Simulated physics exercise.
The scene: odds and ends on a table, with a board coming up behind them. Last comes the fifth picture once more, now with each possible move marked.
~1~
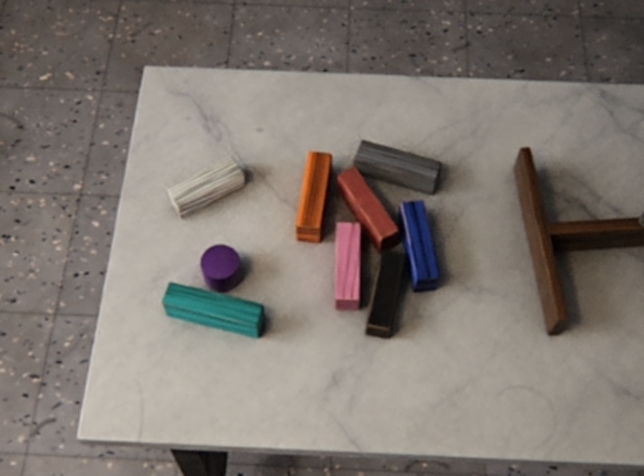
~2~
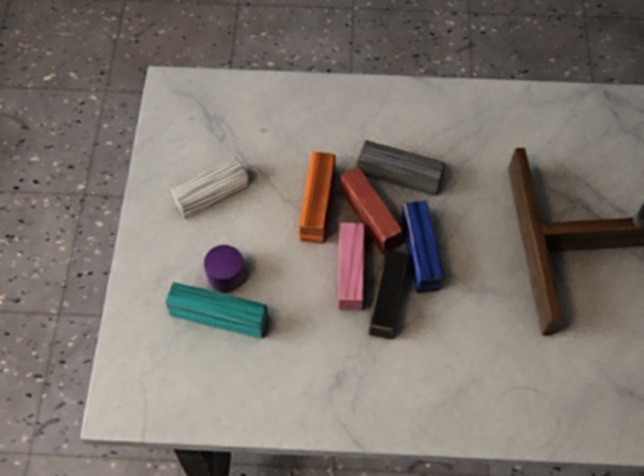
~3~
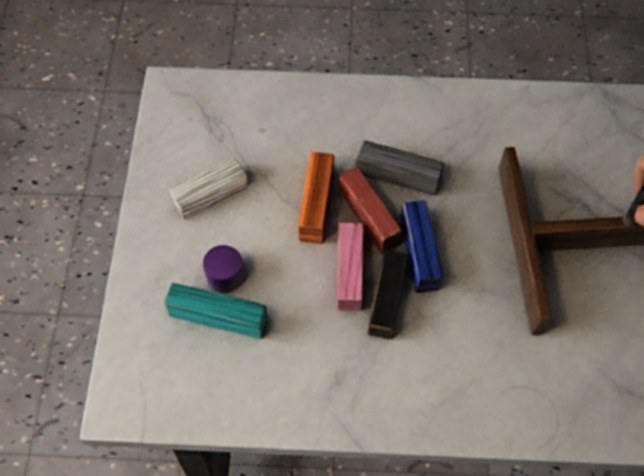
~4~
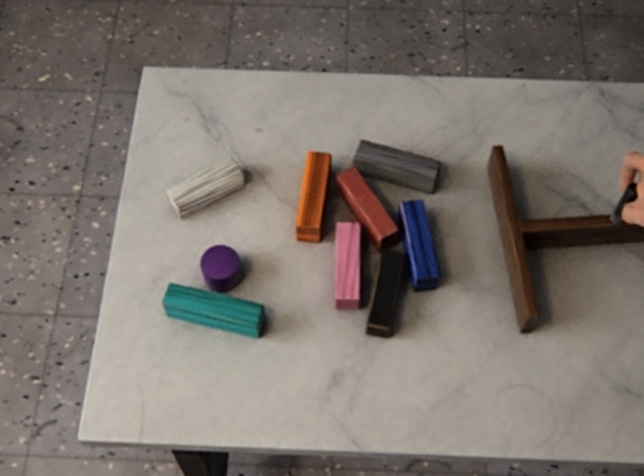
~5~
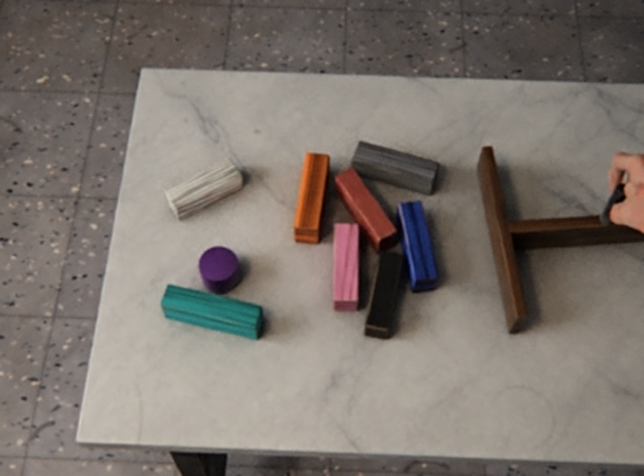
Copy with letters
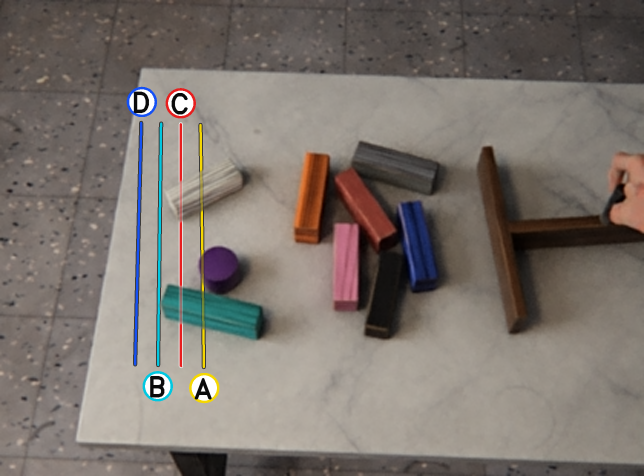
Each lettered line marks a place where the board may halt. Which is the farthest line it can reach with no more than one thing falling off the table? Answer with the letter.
It should halt at A.
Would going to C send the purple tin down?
Yes.
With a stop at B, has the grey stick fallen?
No.
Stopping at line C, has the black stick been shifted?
Yes.
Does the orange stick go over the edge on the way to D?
By then, yes.
On the marked copy, A at (202, 237); B at (160, 235); C at (181, 236); D at (138, 235).
With A. Early on, board (396, 223); grey stick (335, 162); black stick (358, 295).
Further on, board (288, 219); white stick (192, 184); purple tin (188, 273).
At the end, board (203, 216); purple tin (104, 296); white stick (128, 177); none fallen.
As for the rest, B drops three; C drops two; D drops five.
